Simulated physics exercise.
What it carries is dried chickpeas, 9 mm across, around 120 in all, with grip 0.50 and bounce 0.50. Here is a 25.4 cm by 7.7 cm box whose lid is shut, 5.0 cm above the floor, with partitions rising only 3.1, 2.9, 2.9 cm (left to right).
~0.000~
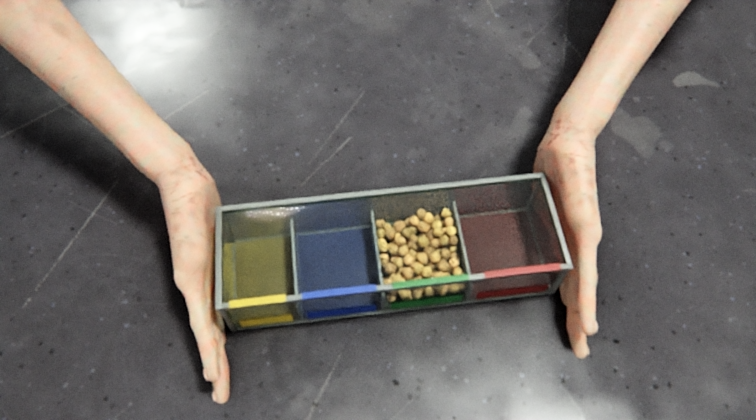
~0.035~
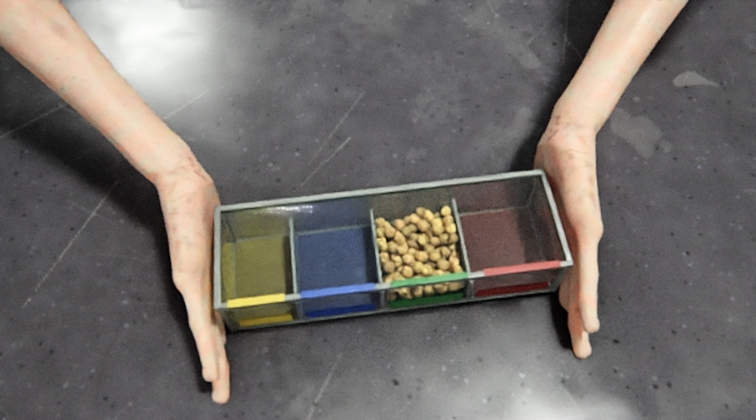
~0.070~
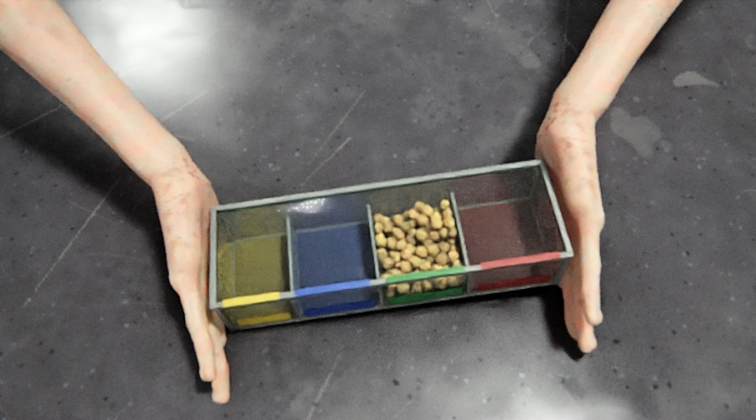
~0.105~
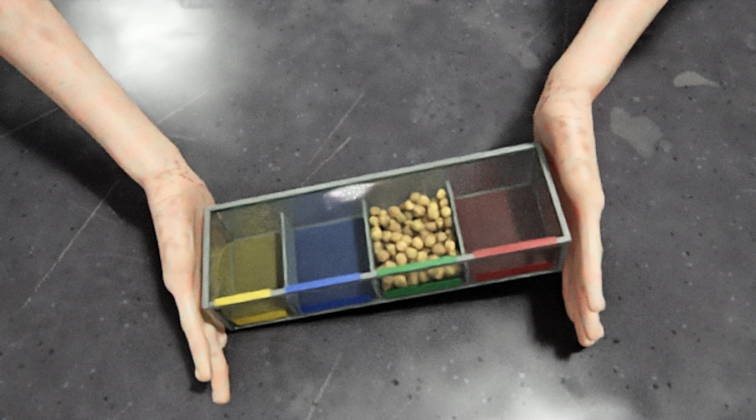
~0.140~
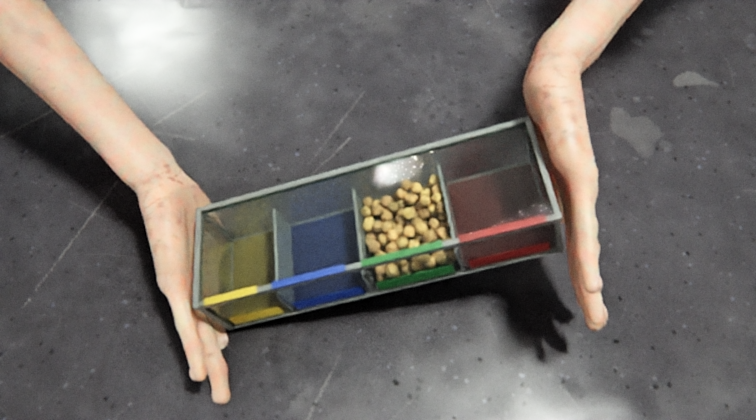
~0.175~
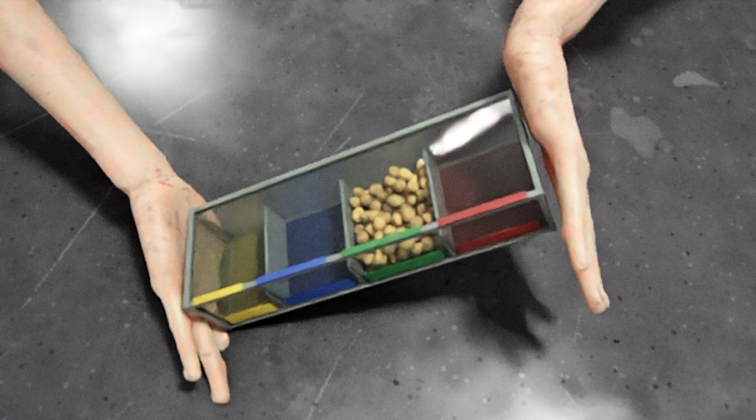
Two hands held a clear-topped box with yellow, blue, green and red sections, then raised its right end so it slanted down to the left, while the chickpeas stayed in the green section.
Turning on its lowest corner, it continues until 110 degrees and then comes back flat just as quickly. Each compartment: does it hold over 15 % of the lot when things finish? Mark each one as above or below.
Marked: Red below; blue above; green above; yellow above.
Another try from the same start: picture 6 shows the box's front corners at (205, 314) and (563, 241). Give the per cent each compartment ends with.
Each compartment ends like this: Red 0 per cent, blue 25 per cent, green 25 per cent, yellow 50 per cent.
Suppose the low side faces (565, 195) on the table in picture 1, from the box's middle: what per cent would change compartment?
I'd say close to 65 %.
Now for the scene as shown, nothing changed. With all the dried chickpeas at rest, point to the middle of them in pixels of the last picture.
Close to pixel (303, 262).
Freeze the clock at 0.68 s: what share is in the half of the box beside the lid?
Something like 80 percent of the pieces.
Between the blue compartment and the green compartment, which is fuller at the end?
It's the green one that holds more.
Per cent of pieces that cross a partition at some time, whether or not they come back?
65 per cent or so.
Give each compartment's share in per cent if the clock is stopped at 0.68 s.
Red 0; blue 15; green 60; yellow 25.
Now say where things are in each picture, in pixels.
Box tilt 0 degrees, front corners at (222, 304) and (566, 265); green 100 %, in the first picture.
Box tilt 1 degrees, front corners at (221, 304) and (566, 262), in the second picture.
Box tilt 4 degrees, front corners at (216, 304) and (566, 253), lowest corner left back, in the third picture.
Box tilt 10 degrees, front corners at (209, 303) and (564, 238), lowest corner left back, in the fourth picture.
Box tilt 17 degrees, front corners at (199, 303) and (554, 216), lowest corner left back, in the fifth picture.
Box tilt 24 degrees, front corners at (190, 303) and (536, 191), lowest corner left back; green 100 %. Its pace works out near 210 degrees a second, in the sixth picture.
After 0.68 s, tilt 109 degrees; blue 15 %, green 60 %, yellow 25 %.
Then, at 1.01 s, tilt 47 degrees; blue 20 %, green 35 %, yellow 45 %.
Then, at 1.44 s, tilt 0 degrees; blue 20 %, green 35 %, yellow 45 %.
At rest (1.9 s), red 0 %, blue 20 %, green 35 %, yellow 45 %.
